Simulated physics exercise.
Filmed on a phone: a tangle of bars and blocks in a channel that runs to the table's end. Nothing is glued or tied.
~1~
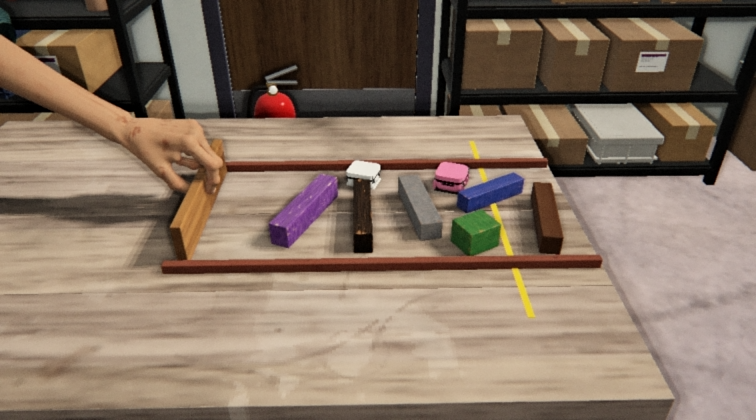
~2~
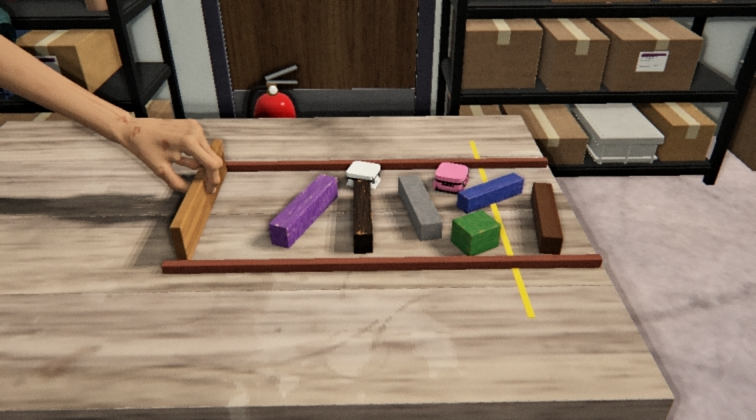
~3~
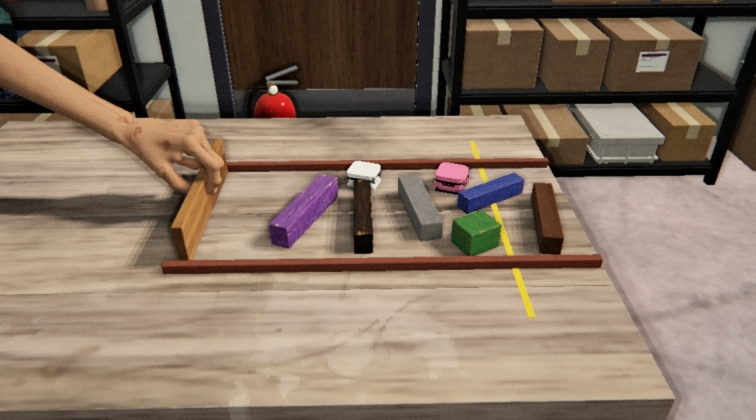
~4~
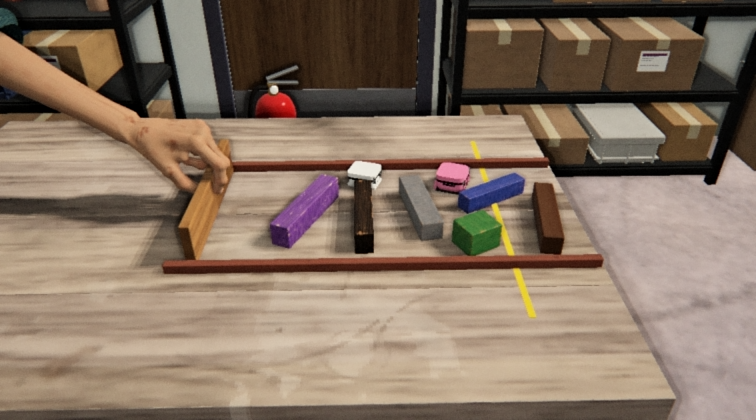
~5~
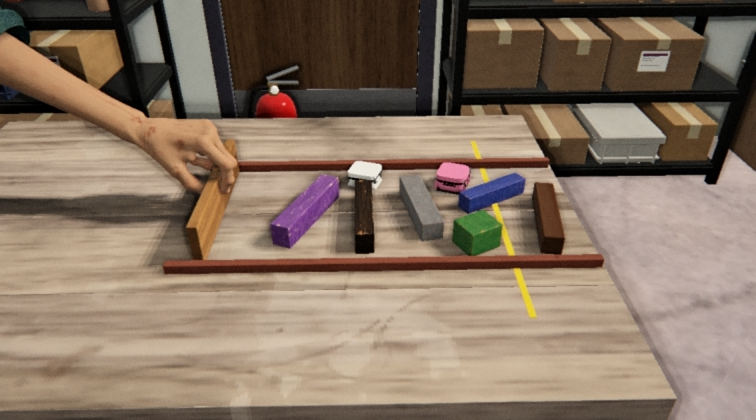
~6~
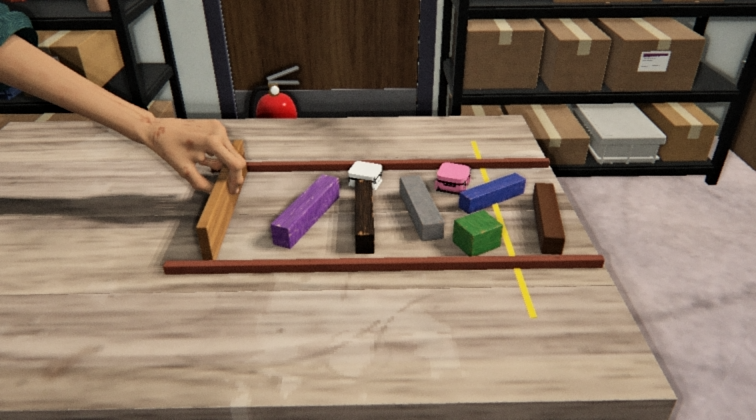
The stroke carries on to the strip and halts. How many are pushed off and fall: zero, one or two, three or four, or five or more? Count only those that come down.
Outcome: The number that fall off is one or two.
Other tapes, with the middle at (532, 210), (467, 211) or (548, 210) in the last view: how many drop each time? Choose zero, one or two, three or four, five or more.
The falls would be five or more; not one; 5 or more.
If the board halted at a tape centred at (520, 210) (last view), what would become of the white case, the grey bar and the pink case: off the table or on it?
The white case does not fall, the grey bar remains up, the pink case remains up.
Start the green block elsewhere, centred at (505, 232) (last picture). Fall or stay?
The green block is kept.
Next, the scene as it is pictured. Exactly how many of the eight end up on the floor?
It comes to 1.
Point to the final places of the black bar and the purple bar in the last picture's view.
About (531, 212), and the other about (509, 207).
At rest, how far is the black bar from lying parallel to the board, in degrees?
Roughly 0° out of line.
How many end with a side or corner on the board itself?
In contact: 2.
Soon after, none off yet; brown stick at rest near (548, 217); blue bar at rest near (493, 193); green block at rest near (477, 234).
After that, none off yet; brown stick at rest near (548, 217); blue bar moving near (502, 192); green block moving near (488, 238).
In the end, the number that fall off is one or two; gone, brown stick.
